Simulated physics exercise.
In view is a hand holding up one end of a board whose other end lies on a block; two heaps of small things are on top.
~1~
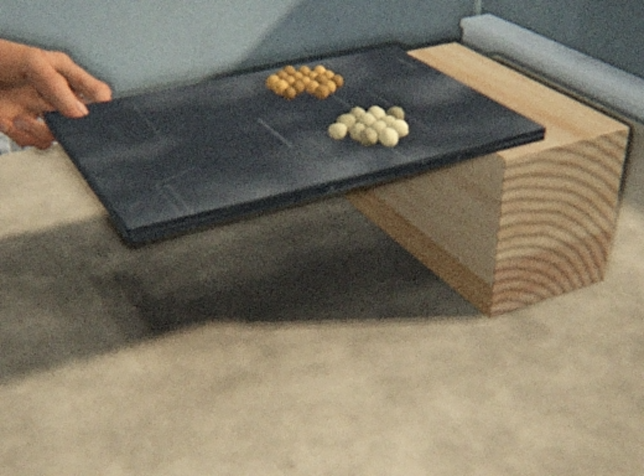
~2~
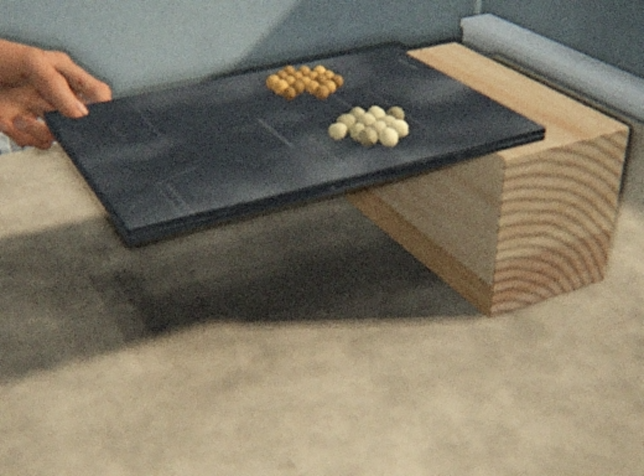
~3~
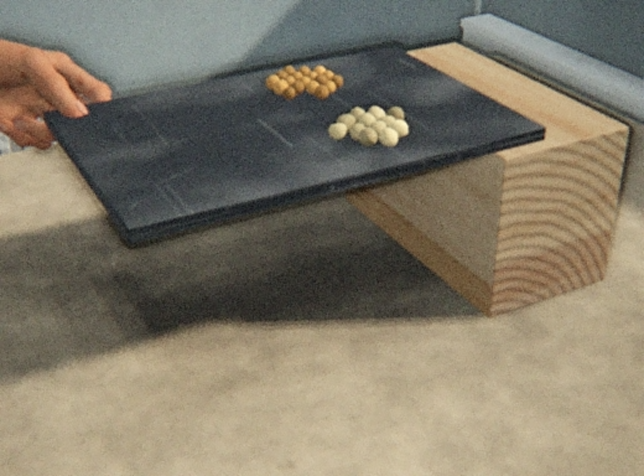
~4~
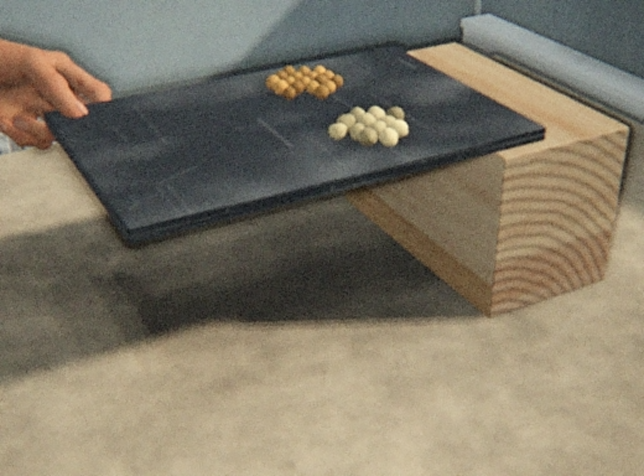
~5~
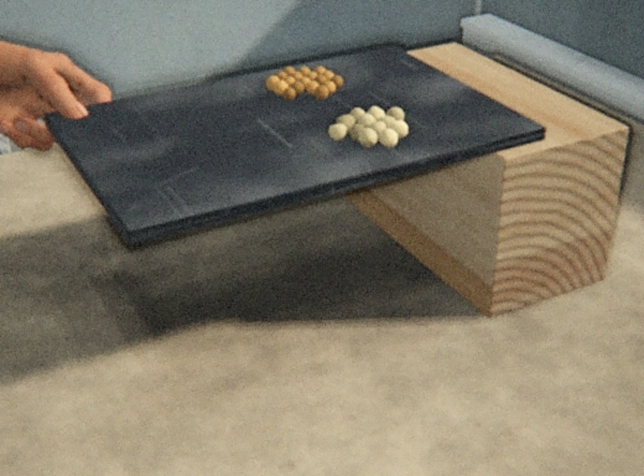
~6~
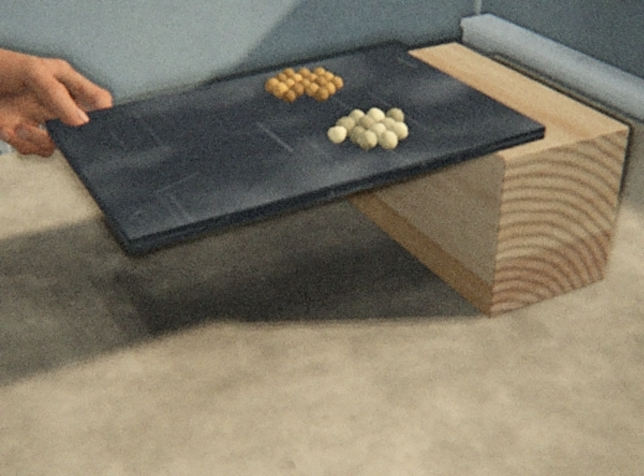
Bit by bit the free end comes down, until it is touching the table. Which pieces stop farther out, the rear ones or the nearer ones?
The rear ones.
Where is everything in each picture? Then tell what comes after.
In the first frame, held end of the board near (138, 227), level; block near (471, 168), tall, over half the board's length; front portion near (367, 123), a few macadamia nuts; back portion near (305, 83), a few round wooden beads.
In the second frame, held end of the board near (138, 227), level; back portion near (305, 83).
In the third frame, held end of the board near (138, 227), level; front portion near (367, 123).
In the fourth frame, held end of the board near (138, 227), level; back portion near (305, 83).
In the fifth frame, held end of the board near (139, 229), level; front portion near (367, 124).
In the sixth frame, held end of the board near (139, 237), down by 1°; block near (471, 168); front portion near (366, 126), not moving; back portion near (304, 85), not moving.
Then, 0.58 s on from there, board sloping at 18°; front portion the whole lot still on the board; back portion the whole lot still on the board.
Then, 1.08 s on from there, board resting at 30°; front portion mostly up to a board's length out; back portion mostly up to a board's length out.
Then, 1.51 s on from there, board resting at 31°; front portion mostly one to two board lengths out; back portion mostly one to two board lengths out.
In the end, board resting at 31°; front portion mostly one to two board lengths out; back portion mostly more than two board lengths out, near a third gone off the table; the back portion has gone farther.
